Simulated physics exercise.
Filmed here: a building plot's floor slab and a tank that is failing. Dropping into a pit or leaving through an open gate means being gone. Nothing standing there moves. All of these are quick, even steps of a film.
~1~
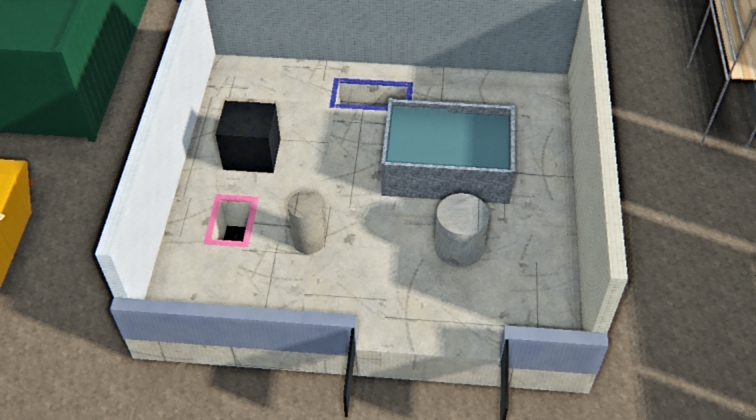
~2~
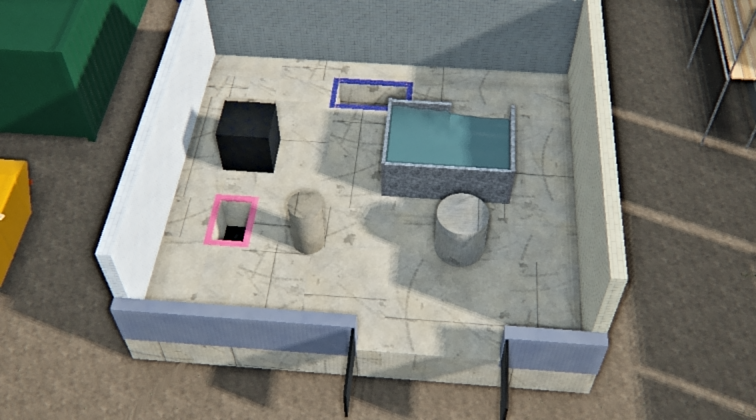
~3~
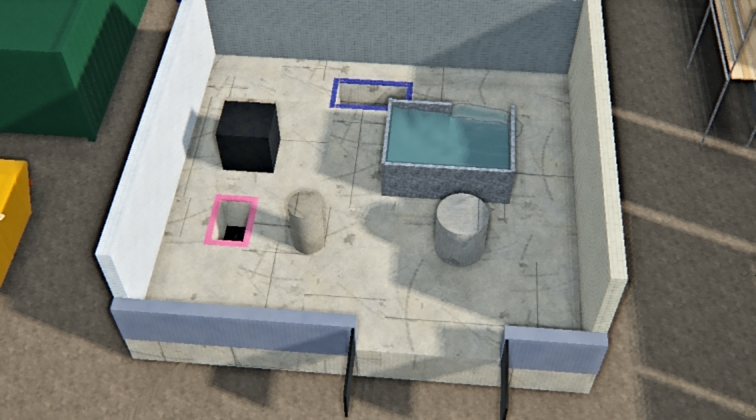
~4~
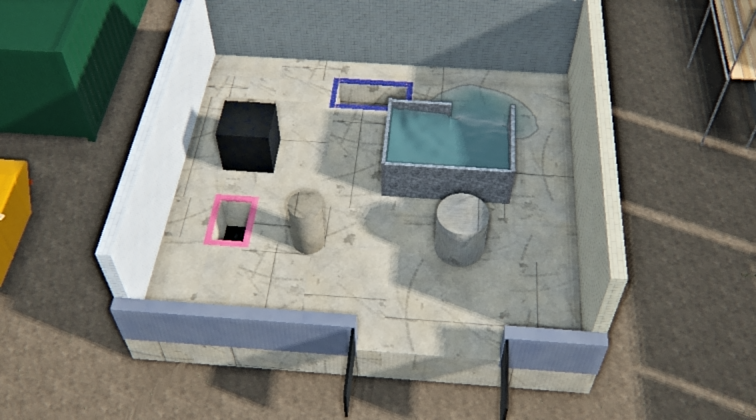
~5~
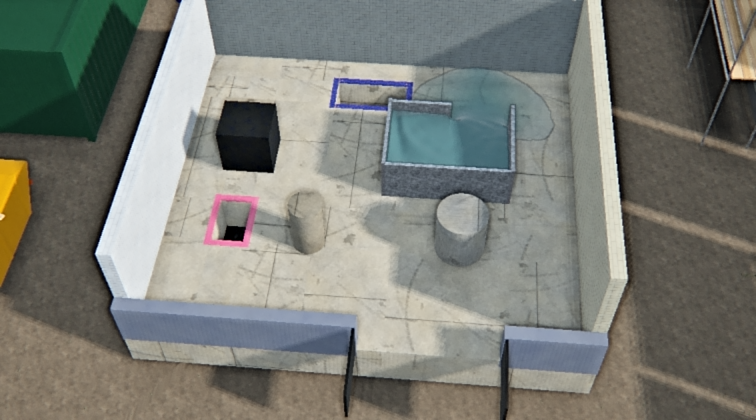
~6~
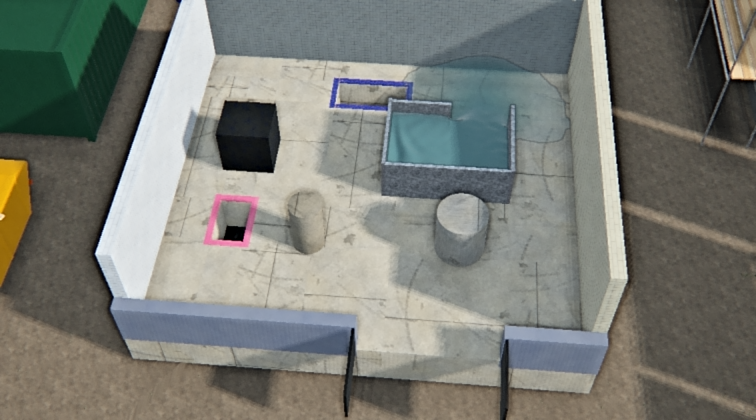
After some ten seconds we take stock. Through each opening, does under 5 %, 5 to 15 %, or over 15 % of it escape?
Escaping: Through the gate, 5 to 15 %; through the pink pit, under 5 %; through the blue pit, over 15 %.
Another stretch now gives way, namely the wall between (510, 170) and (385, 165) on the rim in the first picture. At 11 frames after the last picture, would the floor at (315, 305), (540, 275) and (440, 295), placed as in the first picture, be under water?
Soaked, then soaked, then soaked.
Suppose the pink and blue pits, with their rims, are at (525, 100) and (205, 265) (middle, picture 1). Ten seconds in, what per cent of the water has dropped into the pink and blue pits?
Log, per cent - pink: 45, blue: 6.
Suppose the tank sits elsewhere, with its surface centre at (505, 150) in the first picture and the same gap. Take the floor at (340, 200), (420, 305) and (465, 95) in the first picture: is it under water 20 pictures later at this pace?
Spot 1 wetted, spot 2 unwetted, spot 3 wetted.
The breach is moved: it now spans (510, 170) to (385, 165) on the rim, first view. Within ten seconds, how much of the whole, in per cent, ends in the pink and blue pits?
Estimates in per cent: Pink 12, blue 2.
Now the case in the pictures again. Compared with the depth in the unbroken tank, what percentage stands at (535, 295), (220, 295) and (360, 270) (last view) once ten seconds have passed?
Going in order, roughly 10, 6 and 2 %.
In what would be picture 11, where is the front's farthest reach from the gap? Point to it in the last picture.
The flood front should get to about (339, 64).
A moment on, water covers 15 % of the floor; the gate 0 %, the pink pit 0 %, the blue pit 1 %.
Next, water covers 20 % of the floor; the gate 0 %, the pink pit 0 %, the blue pit 3 %.
Then, water covers 40 % of the floor; the gate 0 %, the pink pit 0 %, the blue pit 9 %.
Later, water covers 55 % of the floor; the gate 3 %, the pink pit 0 %, the blue pit 18 %.
In the end, water covers 85 % of the floor; the gate 9 %, the pink pit 2 %, the blue pit 27 %.
